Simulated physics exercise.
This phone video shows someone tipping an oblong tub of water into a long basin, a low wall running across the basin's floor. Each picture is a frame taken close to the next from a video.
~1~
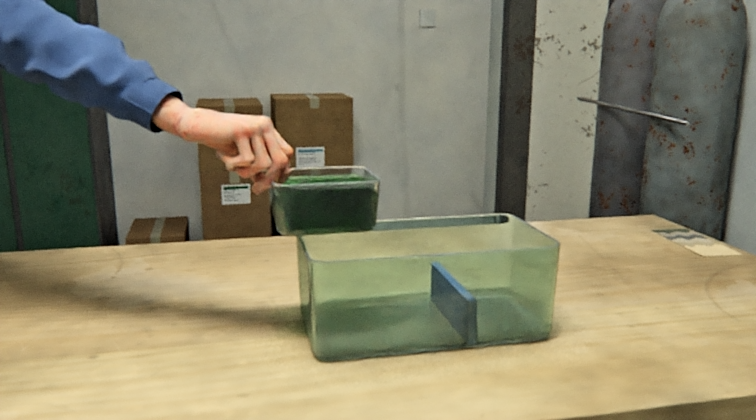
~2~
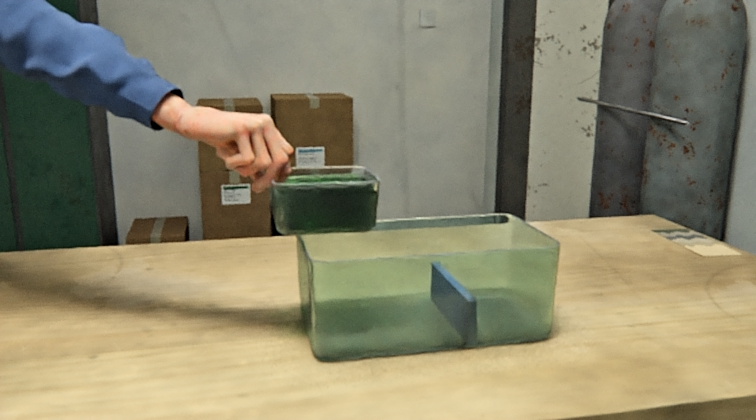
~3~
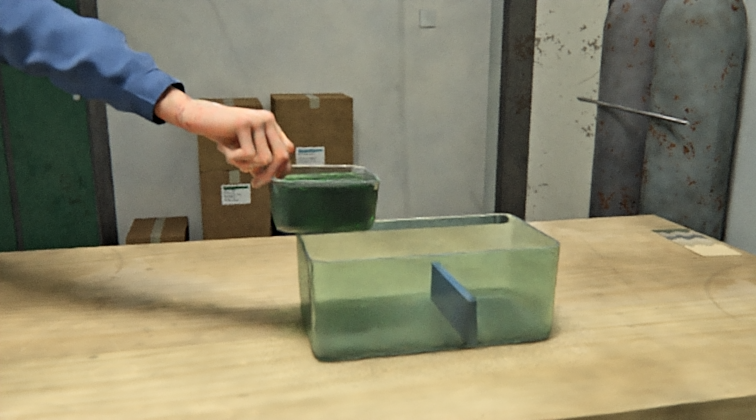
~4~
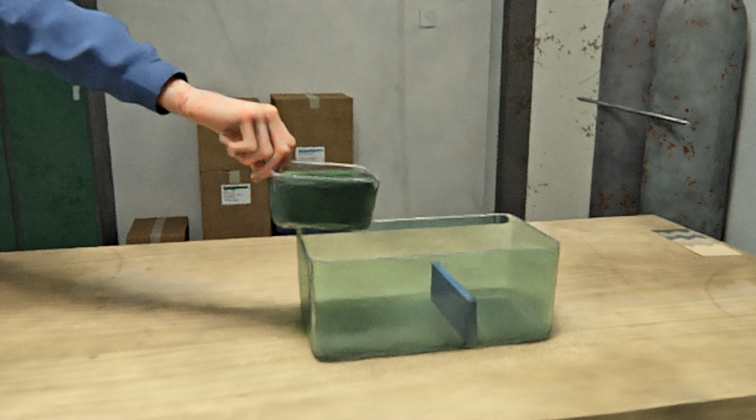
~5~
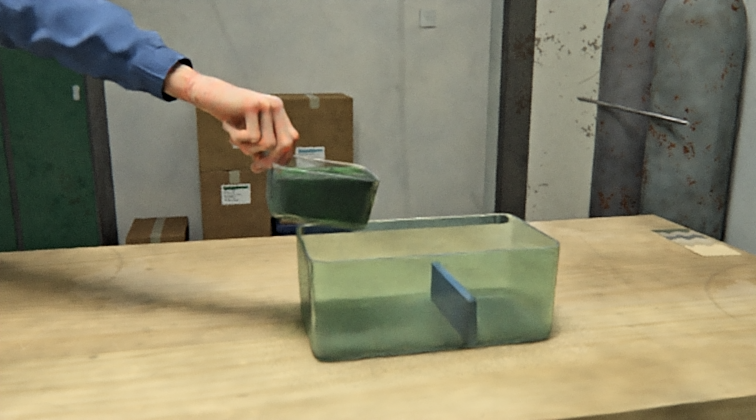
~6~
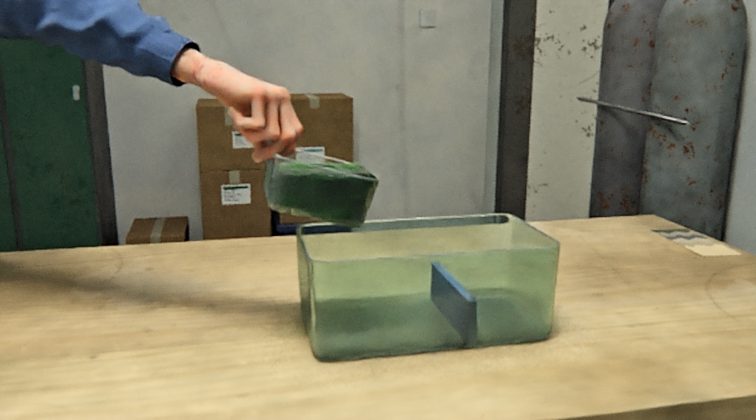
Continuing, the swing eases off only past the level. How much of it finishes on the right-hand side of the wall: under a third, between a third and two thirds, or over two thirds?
Seems the share right of the wall never gets to a third.
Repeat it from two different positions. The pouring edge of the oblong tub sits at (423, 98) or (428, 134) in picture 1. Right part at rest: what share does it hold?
Near 90 per cent for the first start, near 95 per cent for the second.
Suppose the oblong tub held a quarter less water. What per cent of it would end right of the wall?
Roughly 5 in a hundred.
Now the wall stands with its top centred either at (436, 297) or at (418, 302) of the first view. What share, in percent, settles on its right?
Around 65 percent in try one and around 85 percent in try two.
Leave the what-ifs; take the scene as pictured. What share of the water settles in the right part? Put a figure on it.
It comes to some 15 per cent.
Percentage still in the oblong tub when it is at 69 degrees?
Near 40 %.
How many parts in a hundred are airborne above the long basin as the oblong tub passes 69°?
About 35 per cent.
A moment on, the tilt is 69° and 41 per cent is still to pour, 23 is left of the wall and 0 right of it.
Next, the tilt is 97° and 7 per cent is still to pour, 70 is left of the wall and 16 right of it.
Then the tilt is 101° and 0 per cent is still to pour, 82 is left of the wall and 16 right of it.
Later the tilt is 101° and 0 per cent is still to pour, 83 is left of the wall and 16 right of it.
At rest 83 per cent lies left of the wall, 16 right of it and 1 outside.
